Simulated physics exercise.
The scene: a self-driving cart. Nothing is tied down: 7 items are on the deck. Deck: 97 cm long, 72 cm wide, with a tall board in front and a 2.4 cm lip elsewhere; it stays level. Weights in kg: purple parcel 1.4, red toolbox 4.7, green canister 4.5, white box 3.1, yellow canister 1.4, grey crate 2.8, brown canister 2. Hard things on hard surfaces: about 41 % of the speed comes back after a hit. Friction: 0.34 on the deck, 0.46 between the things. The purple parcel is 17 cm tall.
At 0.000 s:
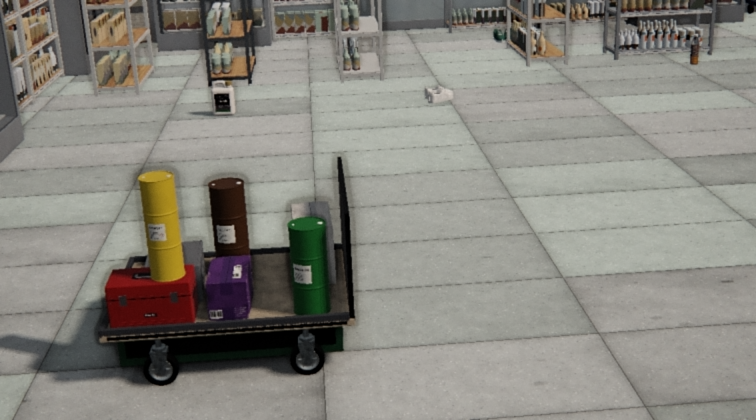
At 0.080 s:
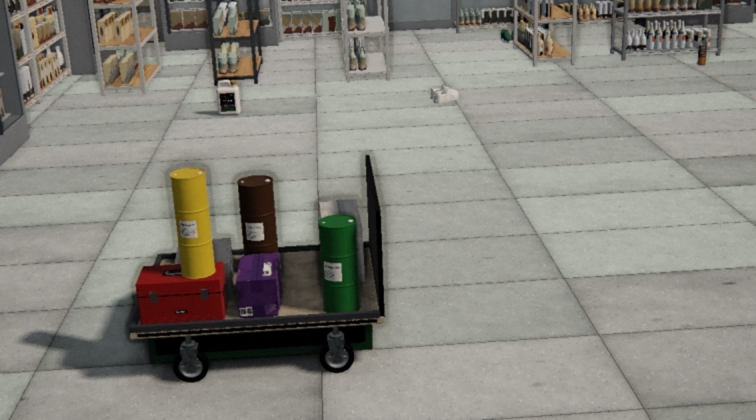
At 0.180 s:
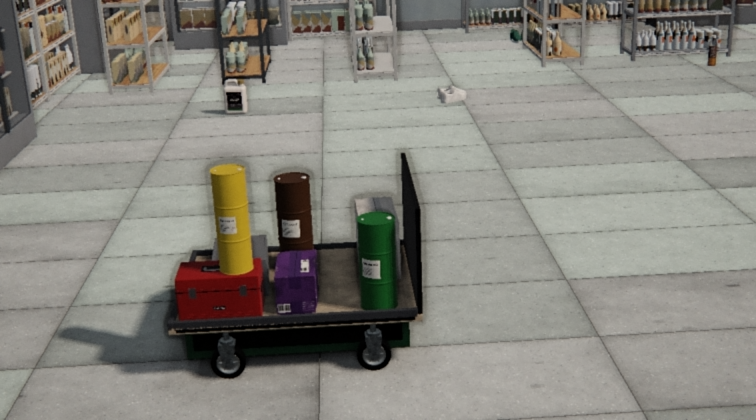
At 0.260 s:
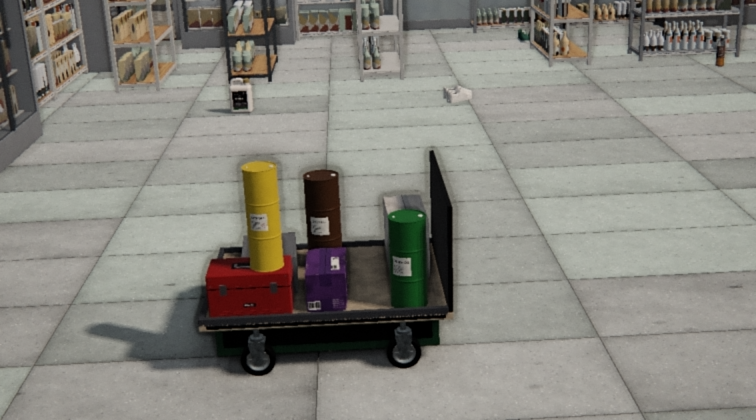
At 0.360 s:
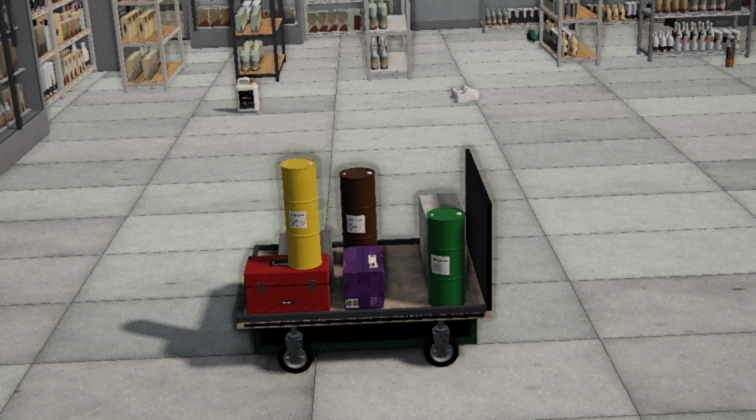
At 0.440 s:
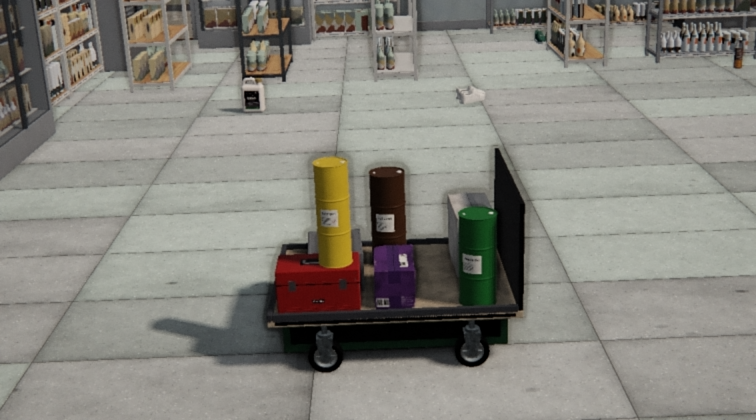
In a storeroom, a flat cart loaded with canisters and boxes rolls steadily to the right.
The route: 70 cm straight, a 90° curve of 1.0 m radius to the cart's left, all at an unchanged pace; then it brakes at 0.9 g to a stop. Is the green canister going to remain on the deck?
The green canister ends off the deck.
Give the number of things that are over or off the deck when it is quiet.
2 of them.
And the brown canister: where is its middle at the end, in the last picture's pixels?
At about (500, 118).
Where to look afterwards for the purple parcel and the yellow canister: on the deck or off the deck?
The purple parcel is still on the deck; the yellow canister ends off the deck.
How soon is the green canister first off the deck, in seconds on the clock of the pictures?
At about 0.8 s.
After 0.94 s, cart 150 cm along, turned 38°; green canister now off the deck; white box moved 23 cm; yellow canister 11° off upright.
After 1.34 s, cart 214 cm along, turned 74°; yellow canister now off the deck; white box moved 32 cm; purple parcel moved 4 cm.
After 1.84 s, cart 272 cm along, turned 90°, stopped; white box moved 29 cm; brown canister moved 16 cm; purple parcel moved 14 cm.
In the end (2.4 s), off the deck, green canister and yellow canister; not toppled but over 10 cm from the start, purple parcel, red toolbox, white box, grey crate and brown canister.
